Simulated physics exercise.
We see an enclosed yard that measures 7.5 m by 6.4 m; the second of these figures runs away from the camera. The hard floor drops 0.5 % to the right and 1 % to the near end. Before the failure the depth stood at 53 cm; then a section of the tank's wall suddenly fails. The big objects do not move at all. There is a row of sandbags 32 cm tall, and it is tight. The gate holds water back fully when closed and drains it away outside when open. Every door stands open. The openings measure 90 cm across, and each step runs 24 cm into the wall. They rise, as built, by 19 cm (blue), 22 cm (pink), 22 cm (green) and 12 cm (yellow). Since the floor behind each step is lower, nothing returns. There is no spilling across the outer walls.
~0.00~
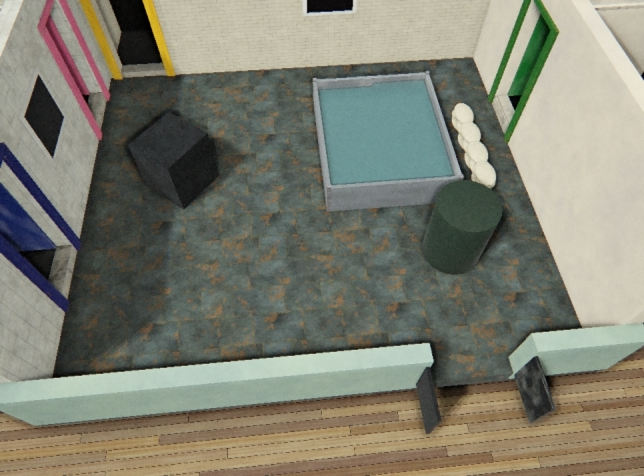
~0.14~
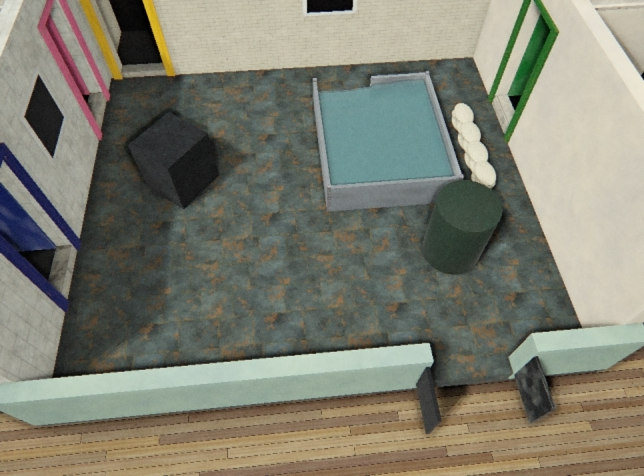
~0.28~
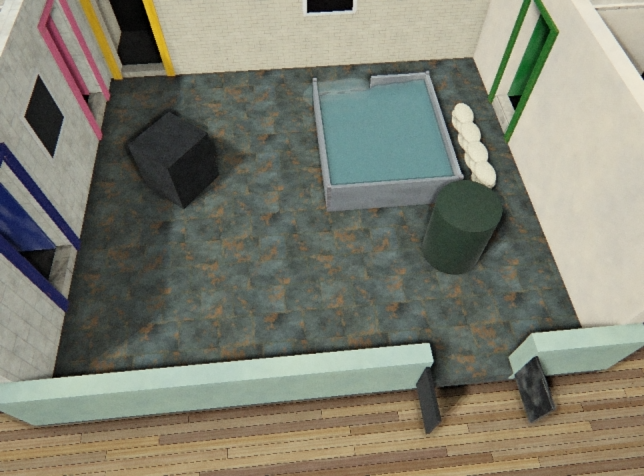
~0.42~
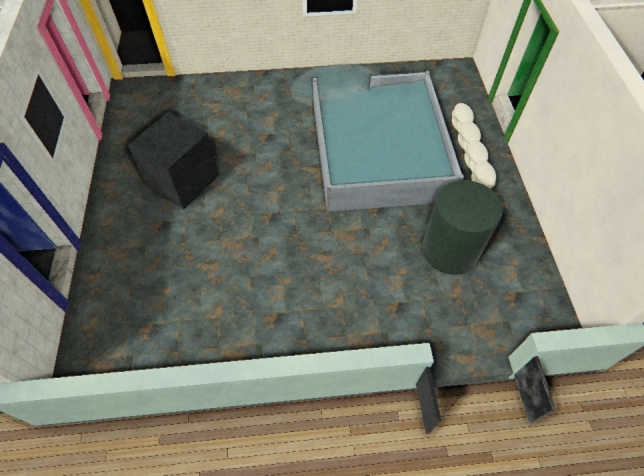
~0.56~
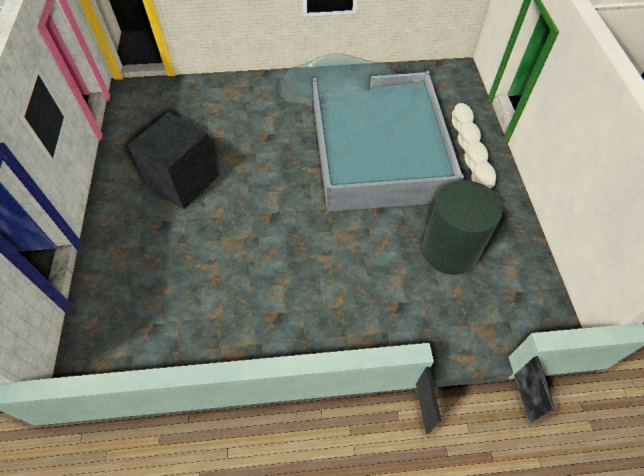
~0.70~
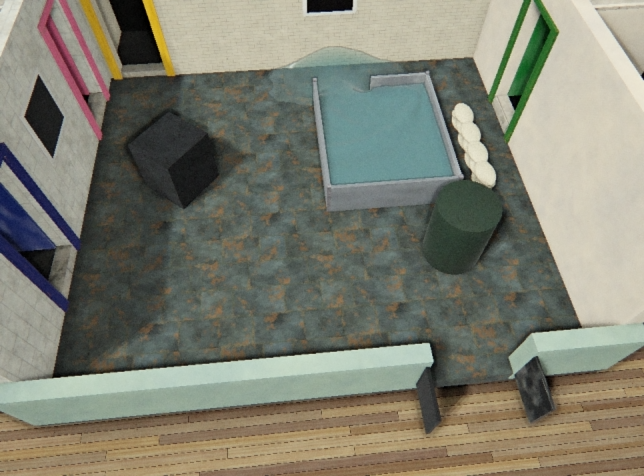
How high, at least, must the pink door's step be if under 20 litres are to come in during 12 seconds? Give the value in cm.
I would say about 12.5 cm.
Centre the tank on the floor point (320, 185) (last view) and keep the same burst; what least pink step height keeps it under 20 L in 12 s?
Then close to 15 cm.
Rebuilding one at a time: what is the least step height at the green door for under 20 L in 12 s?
Roughly 9.0 cm at green.
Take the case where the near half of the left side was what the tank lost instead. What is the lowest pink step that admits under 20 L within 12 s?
Then something near 6.5 cm.
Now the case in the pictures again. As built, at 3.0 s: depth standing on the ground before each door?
Depths in cm - blue: 0, pink: 16, green: 14, yellow: 4.
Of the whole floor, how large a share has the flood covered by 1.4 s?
Close to 10 per cent of it is wet.
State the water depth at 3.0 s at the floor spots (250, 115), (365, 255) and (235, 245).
Respectively 3 cm, 0 cm and 0 cm.
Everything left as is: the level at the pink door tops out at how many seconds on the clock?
I'd say near 3.4 seconds.
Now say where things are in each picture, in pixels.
Still water, 53 cm deep, in the tank at (382, 129); the pink door at (82, 74) is dry, in the first picture.
The gap is on the far side, the front 0.3 m out at a hidden place; the back of the tank holds 53 cm, in the second picture.
Water pours out on the far side and has run 0.7 m, to a hidden place; about 8 cm deep outside, 53 cm at the back, in the third picture.
The gap is on the far side, the front 1.2 m out at (327, 66); the back of the tank holds 53 cm, in the fourth picture.
The front is at (293, 68), 1.2 m from the gap on the far side; 2.0 m2 of floor is wet, 53 cm left at the back, in the fifth picture.
The gap is on the far side, the front 1.4 m out at (396, 62); the back of the tank holds 53 cm; 3.5 m in a straight line remain to the pink door at (82, 74), in the sixth picture.
After 1.4 s water covers 10 % of the floor, deepest (38 cm) near (334, 74); it has not reached the pink door.
After 3.0 s water covers 30 % of the floor, deepest (30 cm) near (333, 68); 16 cm at the pink door, 0 litres in over its 22 cm step.
After 12.0 s water covers 90 % of the floor, deepest (10 cm) near (571, 350); 5 cm at the pink door, 0 litres in over its 22 cm step.
At the pink door as built, the water arrived by 2.4 s and peaked near 17 cm at 3.4 s.
Run again over the same 12 s with other heights there, 27 litres in over 11.5 cm, 12 litres over 13.5 cm. The limit of 20 litres is kept from about 12.5 cm up.
